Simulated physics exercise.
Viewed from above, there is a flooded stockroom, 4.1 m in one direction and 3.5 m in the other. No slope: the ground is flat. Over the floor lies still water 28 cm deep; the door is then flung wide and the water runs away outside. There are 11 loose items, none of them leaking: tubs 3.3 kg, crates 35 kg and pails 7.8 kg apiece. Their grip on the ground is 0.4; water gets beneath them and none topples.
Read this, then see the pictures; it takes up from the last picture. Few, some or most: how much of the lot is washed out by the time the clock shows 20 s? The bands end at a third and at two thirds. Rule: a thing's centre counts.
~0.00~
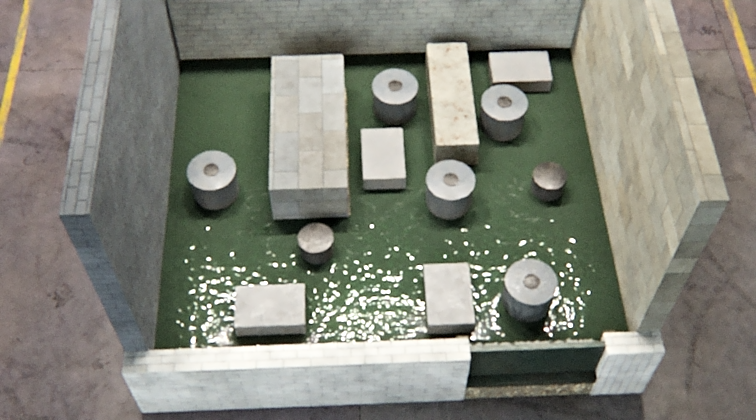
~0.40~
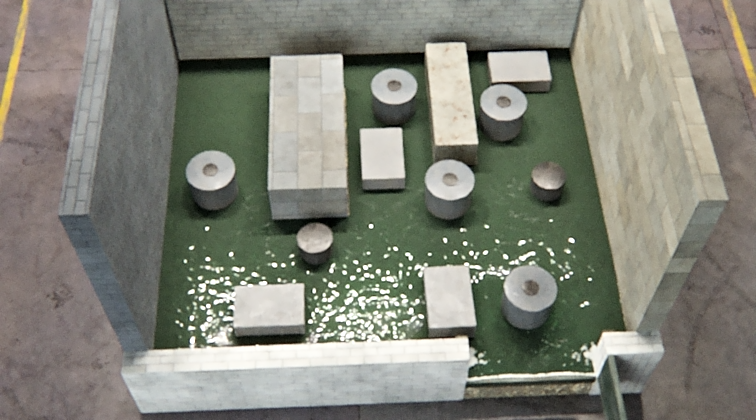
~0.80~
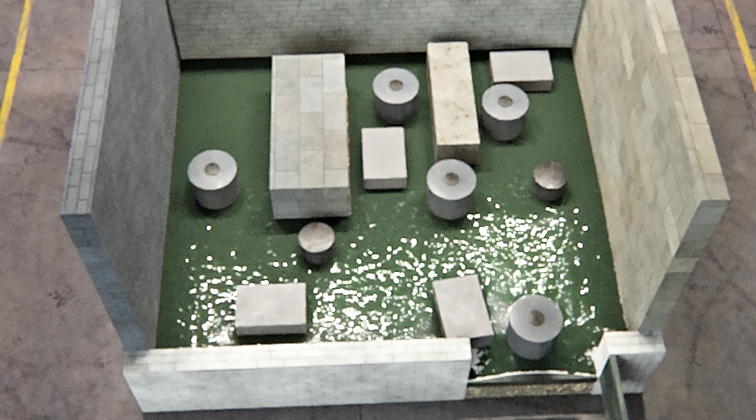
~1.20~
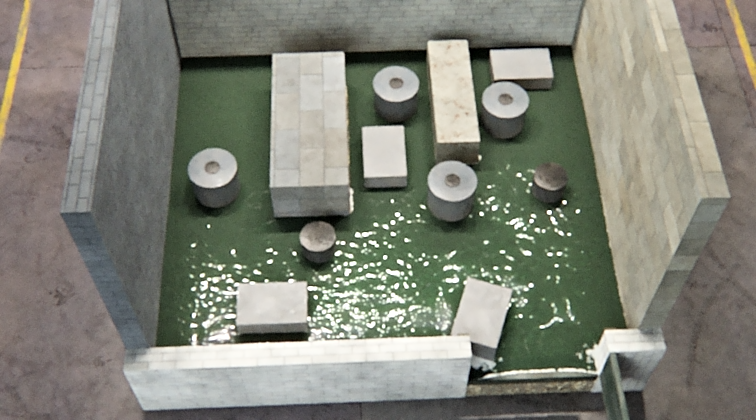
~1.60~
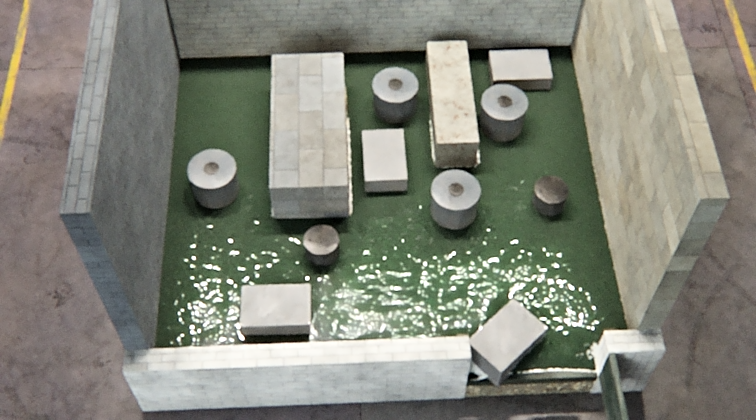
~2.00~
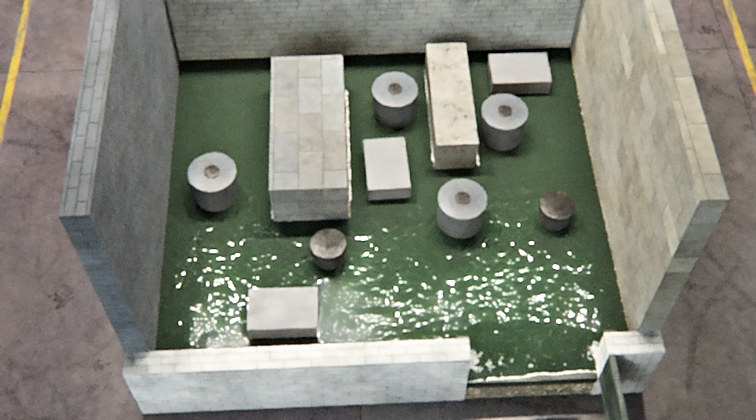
That comes to two thirds or more.
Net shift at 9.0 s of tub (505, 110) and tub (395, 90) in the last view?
Respectively 80 cm and 100 cm.
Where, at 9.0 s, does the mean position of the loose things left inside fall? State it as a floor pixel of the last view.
That lands at roughly (439, 233).
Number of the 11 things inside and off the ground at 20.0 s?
Then: 0.
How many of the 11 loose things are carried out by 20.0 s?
Count: 10.
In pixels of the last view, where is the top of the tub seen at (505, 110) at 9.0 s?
(517, 181).
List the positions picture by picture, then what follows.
In the first frame, a pail at (550, 176) floats; a tub at (451, 180), afloat; about 3390 L in view; 0 of 11 have shifted.
In the second frame, a pail at (549, 175) floats; a tub at (450, 180), afloat; about 3350 L in view; 0 of 11 have shifted.
In the third frame, a pail at (551, 175) floats; a tub at (452, 179) floats; about 3280 L in view; 2 of 11 have shifted.
In the fourth frame, a pail at (551, 176) floats; a tub at (452, 181), afloat; 27 cm deep round most things; 2 of 11 have shifted.
In the fifth frame, a pail at (552, 189) floats, 15 cm from its start; a tub at (456, 190) floats, 12 cm from its start; about 3150 L in view; 5 of 11 have shifted.
In the sixth frame, a pail at (558, 205) floats, 30 cm from its start; a tub at (463, 199) floats, 21 cm from its start; 25 cm deep round most things; 8 of 11 have shifted.
After 4.0 s 2 of 11 are out; 9 afloat.
After 9.0 s 6 of 11 are out; 5 afloat.
After 16.0 s 7 of 11 are out; 3 afloat.
After 20.0 s 10 of 11 are out; 0 afloat.
